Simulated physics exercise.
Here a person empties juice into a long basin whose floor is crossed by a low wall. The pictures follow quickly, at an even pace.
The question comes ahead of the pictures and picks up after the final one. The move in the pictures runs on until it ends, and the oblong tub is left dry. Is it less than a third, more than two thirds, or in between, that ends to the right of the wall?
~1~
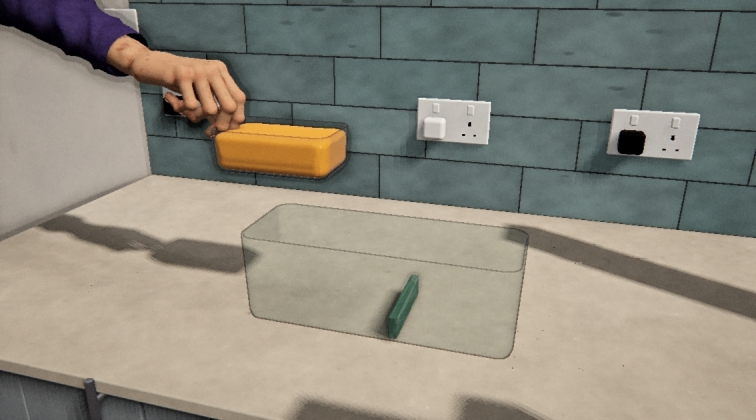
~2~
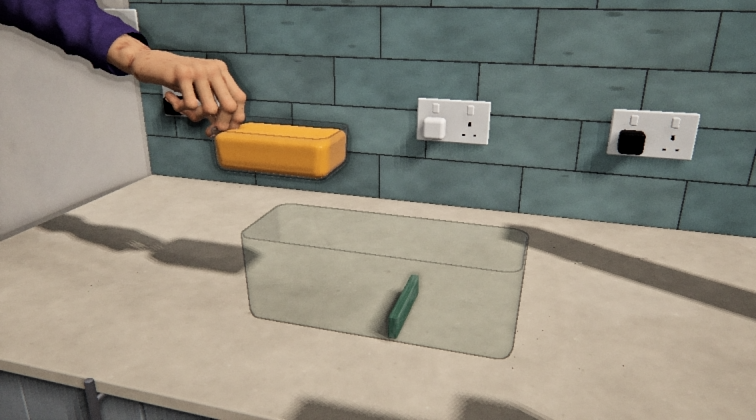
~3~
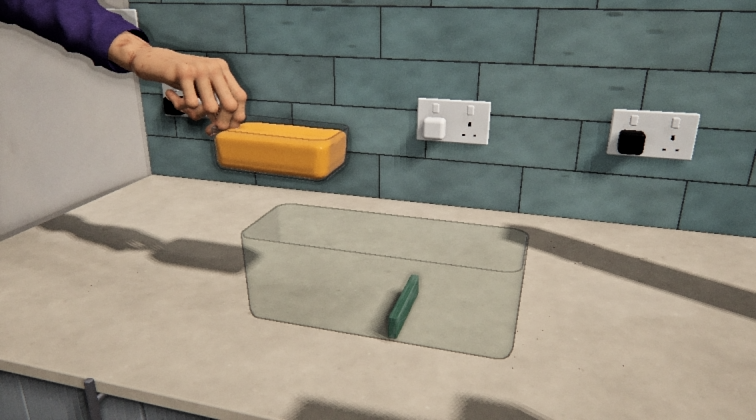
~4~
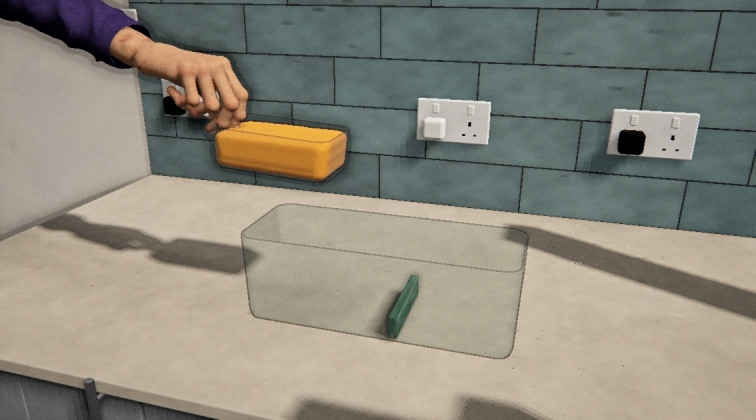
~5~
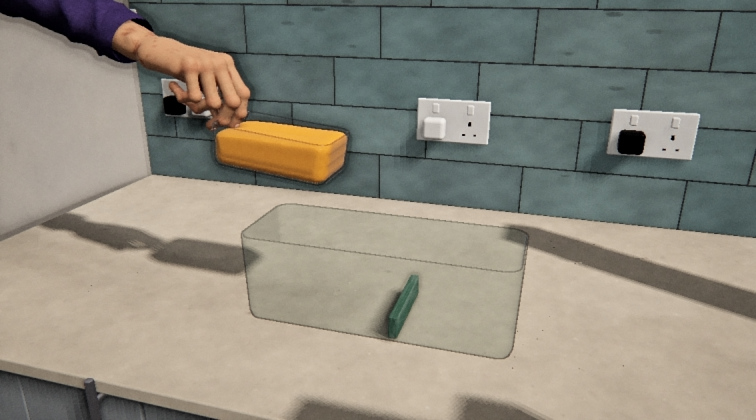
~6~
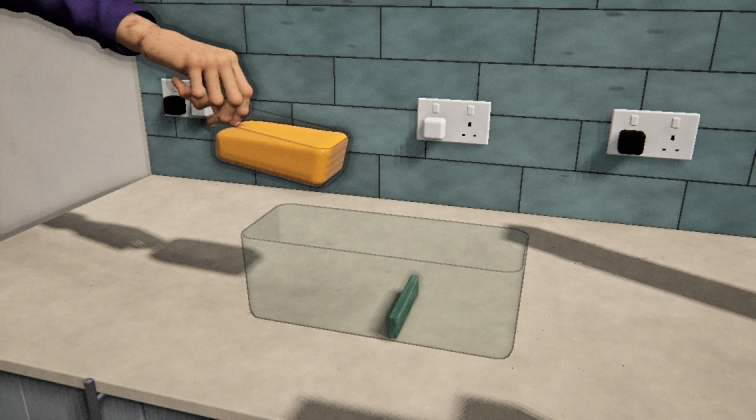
The share right of the wall is going to stay short of a third.
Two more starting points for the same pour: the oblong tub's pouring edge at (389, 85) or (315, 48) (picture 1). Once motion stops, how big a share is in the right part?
First some 65, then 15 per cent.
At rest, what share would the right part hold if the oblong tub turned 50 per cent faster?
Something like 15 in a hundred.
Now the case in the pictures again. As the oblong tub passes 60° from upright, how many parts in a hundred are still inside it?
Near 30 in a hundred still remains.
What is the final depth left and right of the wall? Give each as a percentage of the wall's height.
I get 60 % for the left and 20 % for the right.
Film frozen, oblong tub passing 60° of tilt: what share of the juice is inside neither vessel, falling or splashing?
Roughly 35 percent.
A moment on, the oblong tub is tipped part way and 32 per cent is still to pour, 27 is left of the wall and 3 right of it.
Next, the oblong tub is tipped on its side and 7 per cent is still to pour, 71 is left of the wall and 16 right of it.
Then the oblong tub is tipped on its side and 1 per cent is still to pour, 77 is left of the wall and 17 right of it.
Later the oblong tub is tipped on its side and 0 per cent is still to pour, 74 is left of the wall and 22 right of it.
In the end 74 per cent lies left of the wall, 22 right of it and 4 outside.
